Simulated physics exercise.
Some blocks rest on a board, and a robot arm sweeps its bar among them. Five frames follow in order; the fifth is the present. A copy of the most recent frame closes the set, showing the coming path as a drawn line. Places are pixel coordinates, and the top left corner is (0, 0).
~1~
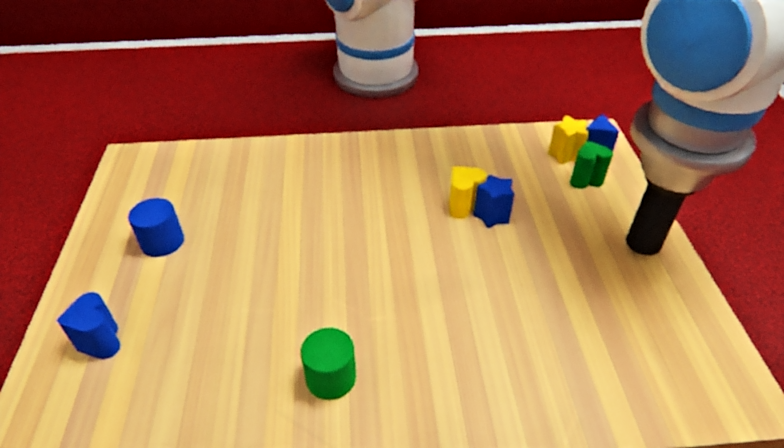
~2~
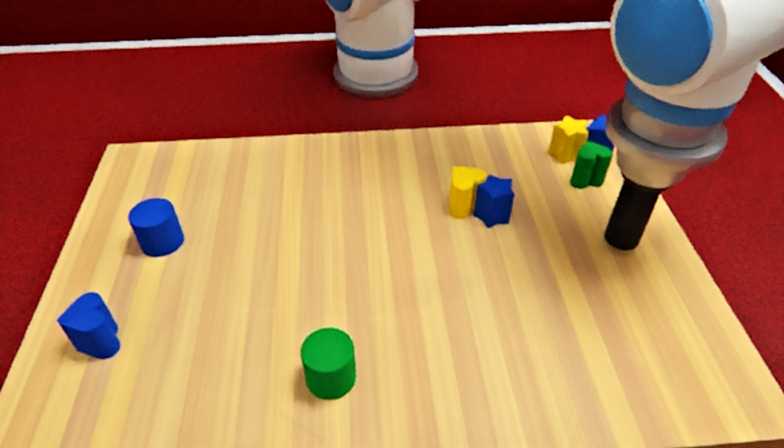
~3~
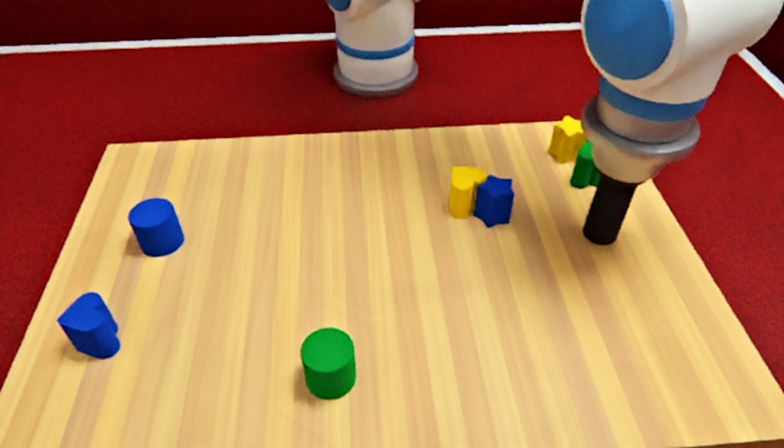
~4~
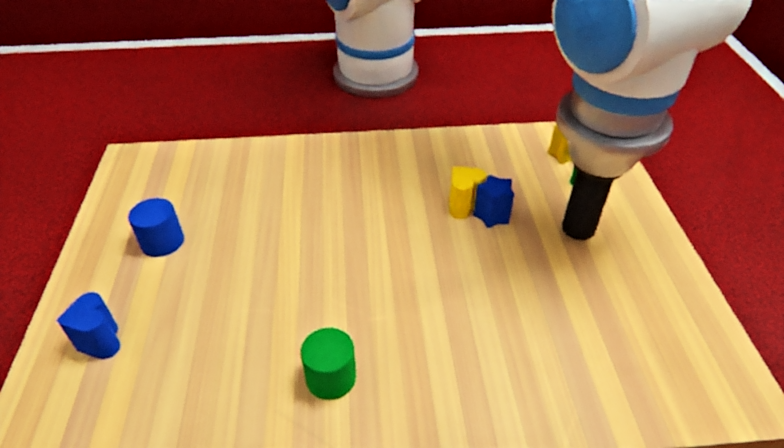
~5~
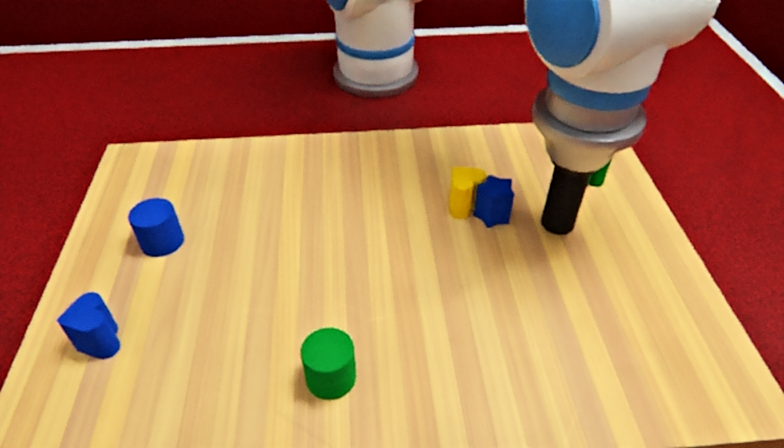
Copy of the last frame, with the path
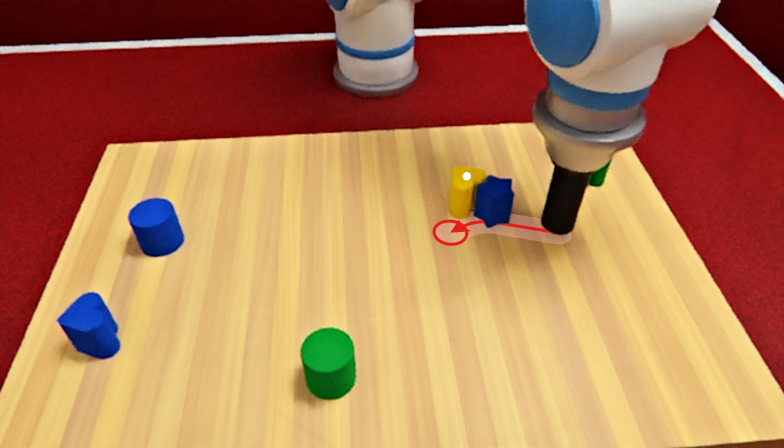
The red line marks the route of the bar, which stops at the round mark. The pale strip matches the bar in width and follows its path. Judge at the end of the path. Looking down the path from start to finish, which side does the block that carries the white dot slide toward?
Its shift is rightward.
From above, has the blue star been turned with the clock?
It seems so.
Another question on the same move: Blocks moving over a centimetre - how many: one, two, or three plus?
Of all the blocks, two travel more than a centimetre.
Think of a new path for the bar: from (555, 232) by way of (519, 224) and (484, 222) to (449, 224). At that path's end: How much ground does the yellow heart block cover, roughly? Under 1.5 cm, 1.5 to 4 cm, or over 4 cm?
Upwards of 4 cm.
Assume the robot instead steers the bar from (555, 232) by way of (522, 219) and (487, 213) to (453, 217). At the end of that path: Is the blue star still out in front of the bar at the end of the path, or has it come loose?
The blue star won't leave the front of the bar.
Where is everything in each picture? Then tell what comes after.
Bar tip (643, 243); block tops, yellow heart block (467, 176); blue star (497, 185), in the first picture.
Bar (621, 239); blocks unchanged, in the second picture.
Bar (600, 234); blocks unchanged, in the third picture.
Bar (578, 229); blocks unchanged, in the fourth picture.
Bar (558, 224); yellow heart block (467, 176); blue star (497, 185), in the fifth picture.
Path on the board, from (555, 232) by way of (518, 226) and (482, 222) to (450, 232); the dot is on the yellow heart block.
What follows on the original path. One third of the way, bar (519, 217); yellow heart block (464, 175); blue star (491, 183), turned 15° clockwise.
Two thirds of the way, bar (482, 213); yellow heart block (439, 165); blue star (461, 178), turned 40° clockwise.
At the end, bar (451, 224); yellow heart block (435, 162); blue star (450, 178), turned 65° clockwise.
